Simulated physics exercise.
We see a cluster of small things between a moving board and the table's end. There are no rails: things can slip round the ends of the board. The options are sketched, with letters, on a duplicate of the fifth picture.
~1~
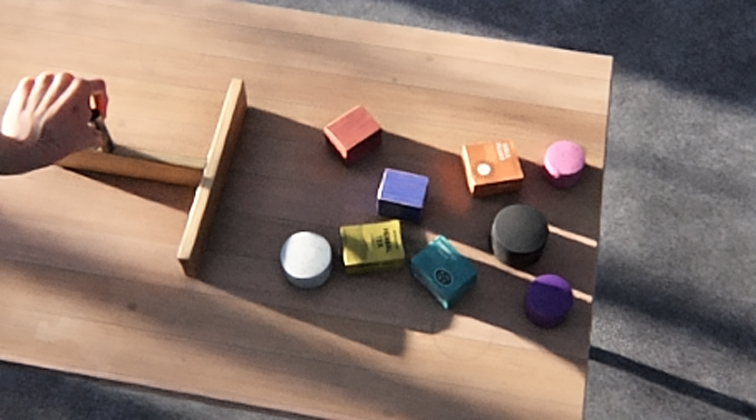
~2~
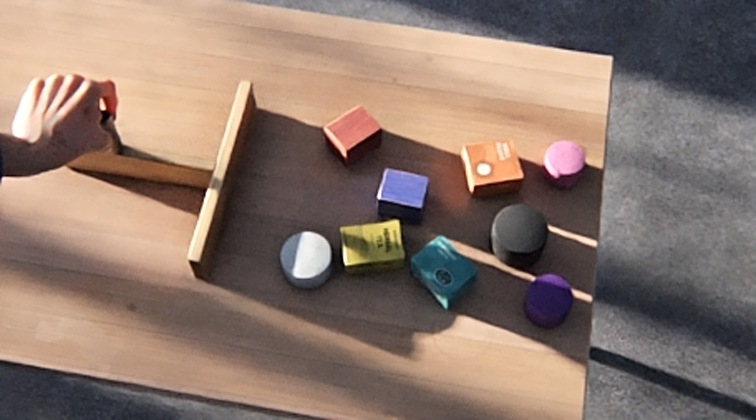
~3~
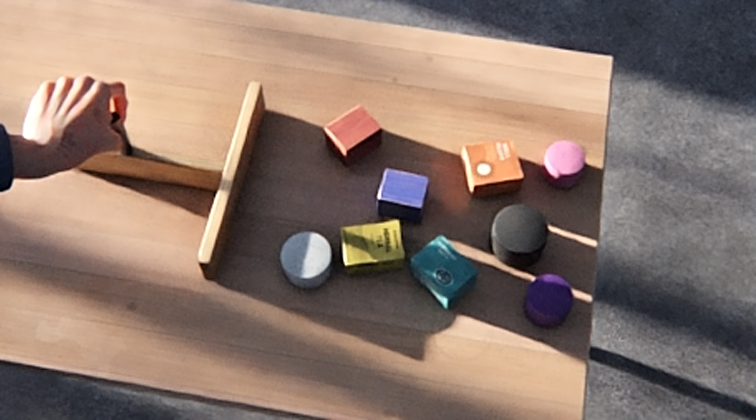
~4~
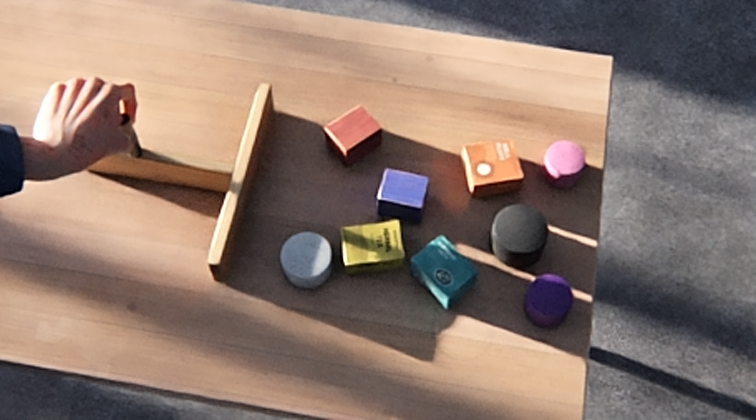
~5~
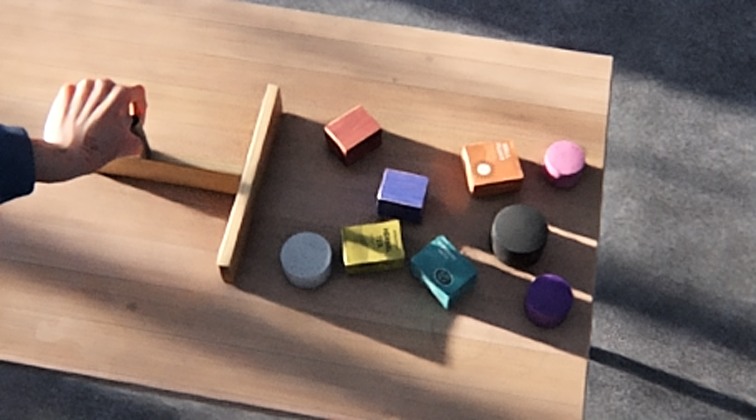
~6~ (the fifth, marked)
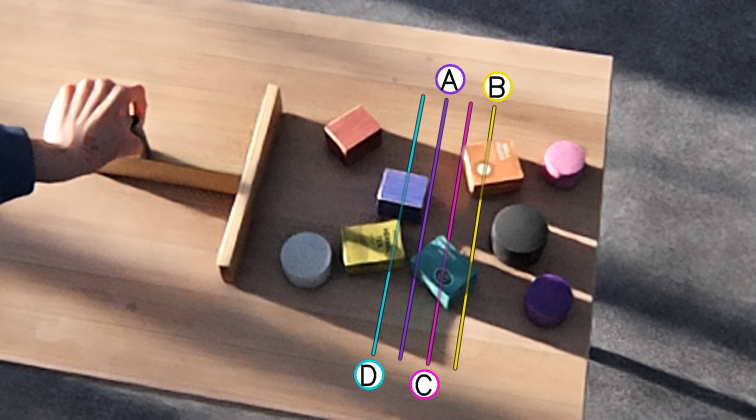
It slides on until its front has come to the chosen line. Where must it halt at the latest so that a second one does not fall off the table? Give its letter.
No farther than B.
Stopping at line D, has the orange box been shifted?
No.
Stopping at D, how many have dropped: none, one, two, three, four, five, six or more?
By then, none.
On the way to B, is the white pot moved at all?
By then, yes.
On the marked copy, A at (425, 220); B at (476, 229); C at (451, 224); D at (400, 216).
With B. Early on, board (330, 184); white pot (347, 270); red block (379, 136).
Further on, board (412, 197); turquoise packet (482, 278); white pot (427, 305).
At the end, board (474, 207); purple pot (588, 318); pink pot (595, 166); none fallen.
As for the rest, A is within the limit but short; C is within the limit but short; D is within the limit but short.
